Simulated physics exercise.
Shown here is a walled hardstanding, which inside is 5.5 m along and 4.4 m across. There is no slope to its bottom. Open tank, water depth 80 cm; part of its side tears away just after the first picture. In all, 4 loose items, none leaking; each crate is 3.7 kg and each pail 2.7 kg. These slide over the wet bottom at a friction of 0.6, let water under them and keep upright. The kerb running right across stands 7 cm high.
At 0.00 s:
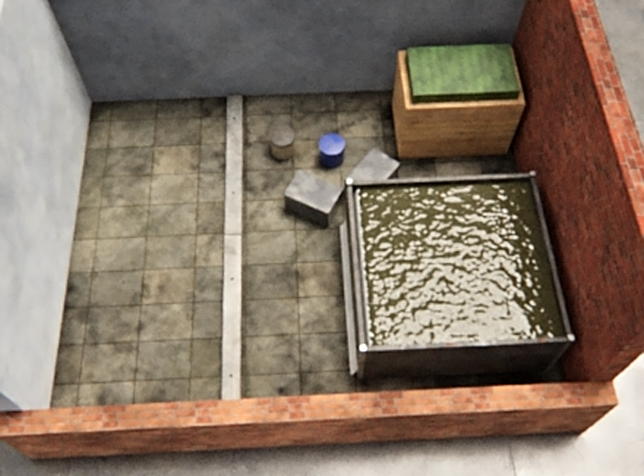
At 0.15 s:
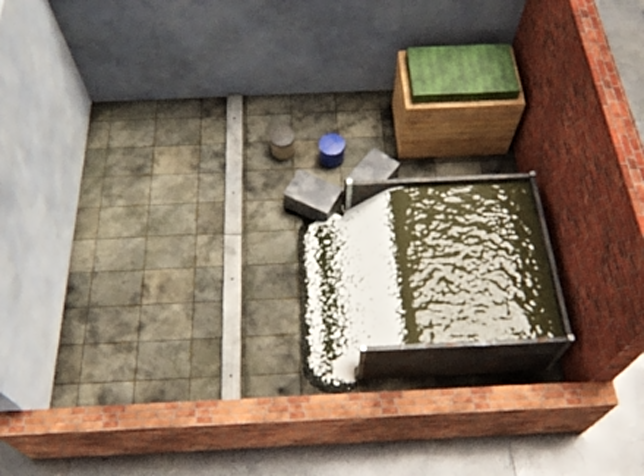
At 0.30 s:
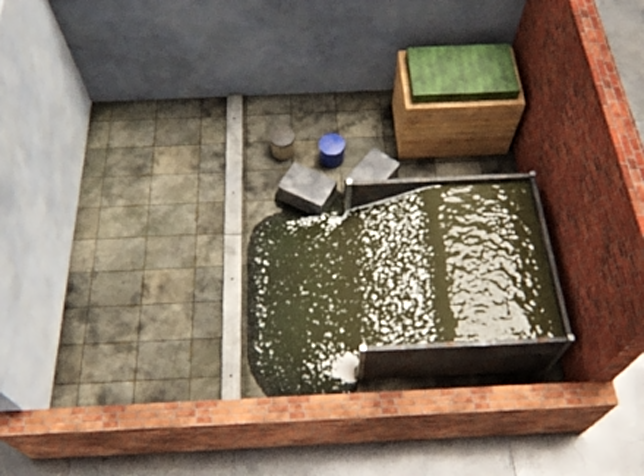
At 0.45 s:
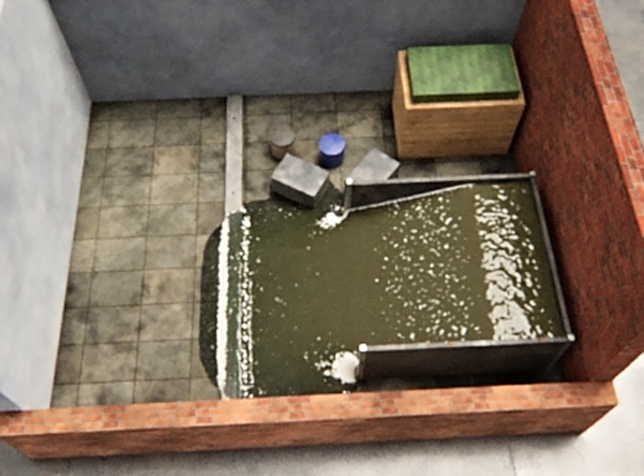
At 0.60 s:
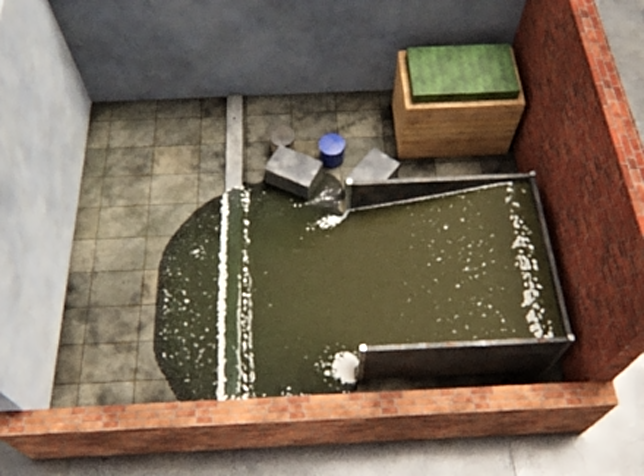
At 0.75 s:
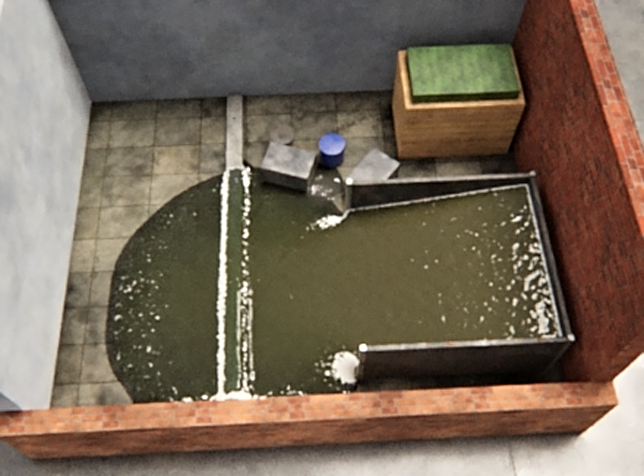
The clip shows murky water pouring leftward from an open tank in a walled yard as its side gives way, spreading across the tiled floor, pushing a grey crate toward the back and crossing the kerb, while the blue pail stays put.
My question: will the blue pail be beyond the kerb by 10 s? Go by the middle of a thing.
Missed it.
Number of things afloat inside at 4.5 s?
My tally comes to 4.
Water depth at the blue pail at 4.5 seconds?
Depth: About 13 cm.
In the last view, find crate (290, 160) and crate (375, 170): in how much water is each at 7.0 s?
Close to 15 and 19 centimetres.
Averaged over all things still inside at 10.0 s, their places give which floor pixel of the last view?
It works out to somewhere near (387, 218) on the floor.
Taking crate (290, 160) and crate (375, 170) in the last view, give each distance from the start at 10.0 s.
One is off by 140 cm, the other by 20 cm, in the order asked.
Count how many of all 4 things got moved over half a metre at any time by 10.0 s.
Total: 4.
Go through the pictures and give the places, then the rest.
The blue pail at (332, 144) rests on the ground; water covers 3.8 m2; 0 of 4 have shifted, in the first picture.
The blue pail at (332, 144), on the bottom; 5.0 m2 under water; 0 of 4 have shifted, in the second picture.
The blue pail at (332, 144) rests on the ground; water covers 6.5 m2; 1 of 4 have shifted, in the third picture.
The blue pail at (332, 144), on the bottom; water covers 8.0 m2; 1 of 4 have shifted, in the fourth picture.
The blue pail at (332, 144) rests on the ground; 9.7 m2 under water; 1 of 4 have shifted, in the fifth picture.
The blue pail at (332, 144), on the bottom; water covers 11.5 m2; 1 of 4 have shifted, in the sixth picture.
After 2.0 s the blue pail is near (332, 144), 0.0 m from its start, aground; 0 of 4 are over the mark; 0 afloat.
After 4.5 s the blue pail is near (402, 162), 0.9 m from its start, afloat; 0 of 4 are over the mark; 4 afloat.
After 7.0 s the blue pail is near (516, 149), 2.2 m from its start, afloat; 0 of 4 are over the mark; 4 afloat.
After 10.0 s the blue pail is near (478, 173), 1.8 m from its start, afloat; 0 of 4 are over the mark; 4 afloat.
